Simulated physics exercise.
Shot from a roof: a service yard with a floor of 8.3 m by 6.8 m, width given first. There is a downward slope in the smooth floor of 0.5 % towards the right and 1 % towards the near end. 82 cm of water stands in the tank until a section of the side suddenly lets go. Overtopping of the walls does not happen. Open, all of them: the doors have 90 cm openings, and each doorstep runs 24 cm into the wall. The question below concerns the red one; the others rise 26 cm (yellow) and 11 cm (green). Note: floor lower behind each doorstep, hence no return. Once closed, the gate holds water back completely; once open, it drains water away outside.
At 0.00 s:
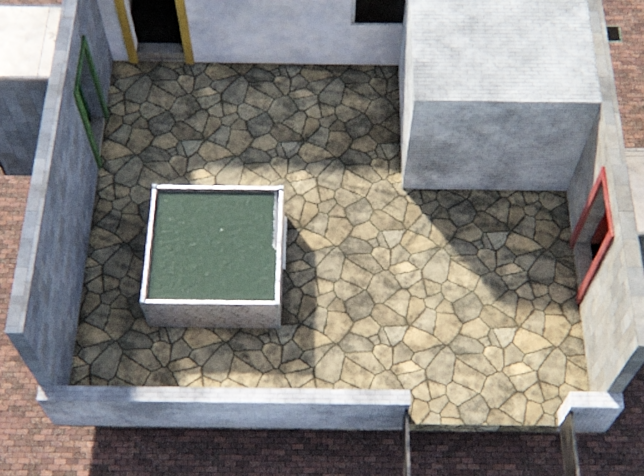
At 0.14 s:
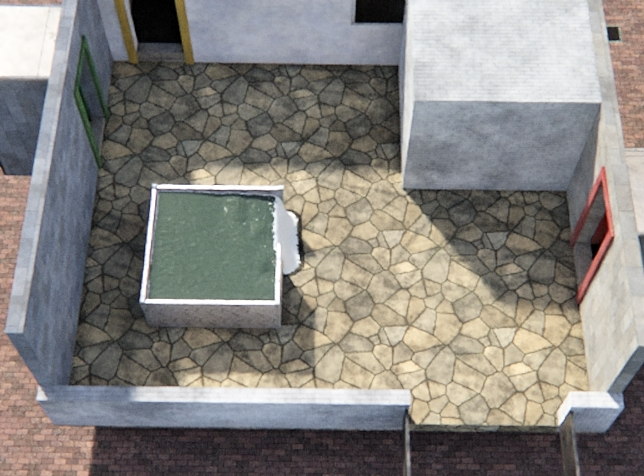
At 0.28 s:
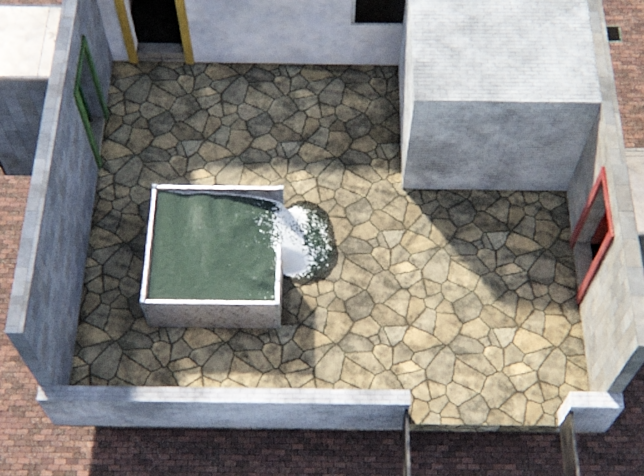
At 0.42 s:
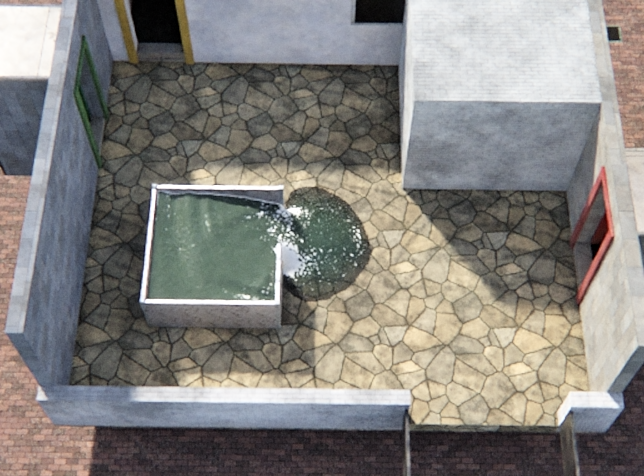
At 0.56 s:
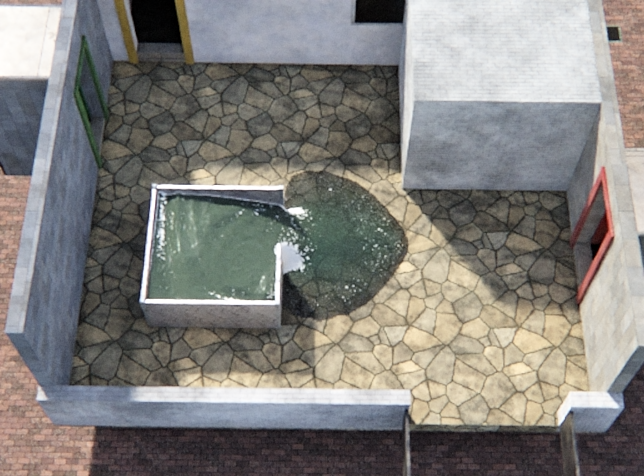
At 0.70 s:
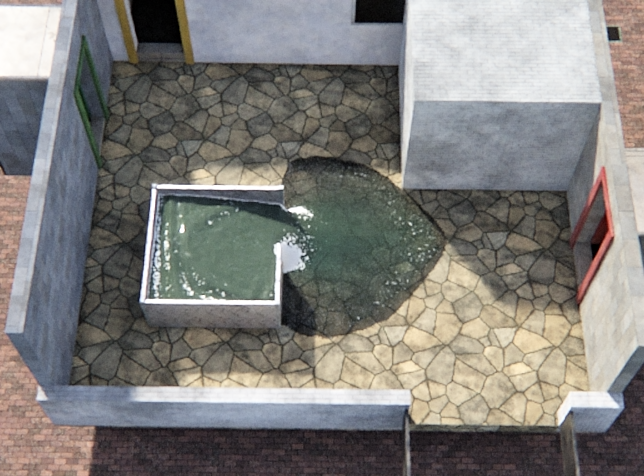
Green water pouring through the right side of a raised square tank, spreading rightward across a stone-paved yard as the tank's level drops.
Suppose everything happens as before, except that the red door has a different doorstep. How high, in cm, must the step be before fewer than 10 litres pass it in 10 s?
About 23 cm.
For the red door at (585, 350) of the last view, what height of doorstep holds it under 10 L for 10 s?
Roughly 20 cm.
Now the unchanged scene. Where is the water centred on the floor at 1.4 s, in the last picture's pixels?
Centre of the water: Approx. (270, 259) px.
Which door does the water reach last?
Green.
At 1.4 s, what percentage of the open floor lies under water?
About 35 per cent.
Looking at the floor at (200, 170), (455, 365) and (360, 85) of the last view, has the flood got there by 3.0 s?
In that order: Not reached, flooded, wet.
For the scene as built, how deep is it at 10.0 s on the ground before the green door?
Roughly 3.5 cm deep.
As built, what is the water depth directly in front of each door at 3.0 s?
In cm - red: 24, yellow: 0, green: 0.
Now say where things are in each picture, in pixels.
The first frame shows the tank at (214, 245) is whole and still, 82 cm deep; the red door at (589, 244) is dry.
In the second frame, water pours out at (280, 233) and has run 0.3 m, to (300, 265); about 10 cm deep outside, 82 cm at the back.
In the third frame, the front is at (331, 262), 0.9 m from the gap at (280, 235); 1.0 m2 of floor is wet, 82 cm left at the back.
In the fourth frame, water pours out at (280, 236) and has run 1.4 m, to (363, 260); about 9 cm deep outside, 81 cm at the back.
In the fifth frame, water pours out at (280, 235) and has run 2.1 m, to (402, 251); about 6 cm deep outside, 74 cm at the back.
In the sixth frame, water pours out at (280, 235) and has run 2.7 m, to (440, 245); about 5 cm deep outside, 68 cm at the back; 2.3 m in a straight line remain to the red door at (589, 244).
After 1.4 s water covers 35 % of the floor, deepest (44 cm) near (290, 237); 2 cm at the red door, 0 litres in over its 25 cm doorstep.
After 3.0 s water covers 50 % of the floor, deepest (34 cm) near (592, 411); 24 cm at the red door, 3 litres in over its 25 cm doorstep.
After 10.0 s water covers 95 % of the floor, deepest (14 cm) near (592, 411); 9 cm at the red door, 4 litres in over its 25 cm doorstep.
At the red door as built, the water arrived by 1.4 s and peaked near 30 cm at 2.4 s.
Run again over the same 10 s with other heights there, 19 litres in over 20.5 cm, 1 litre over 28 cm. The limit of 10 litres is kept from about 23 cm up.
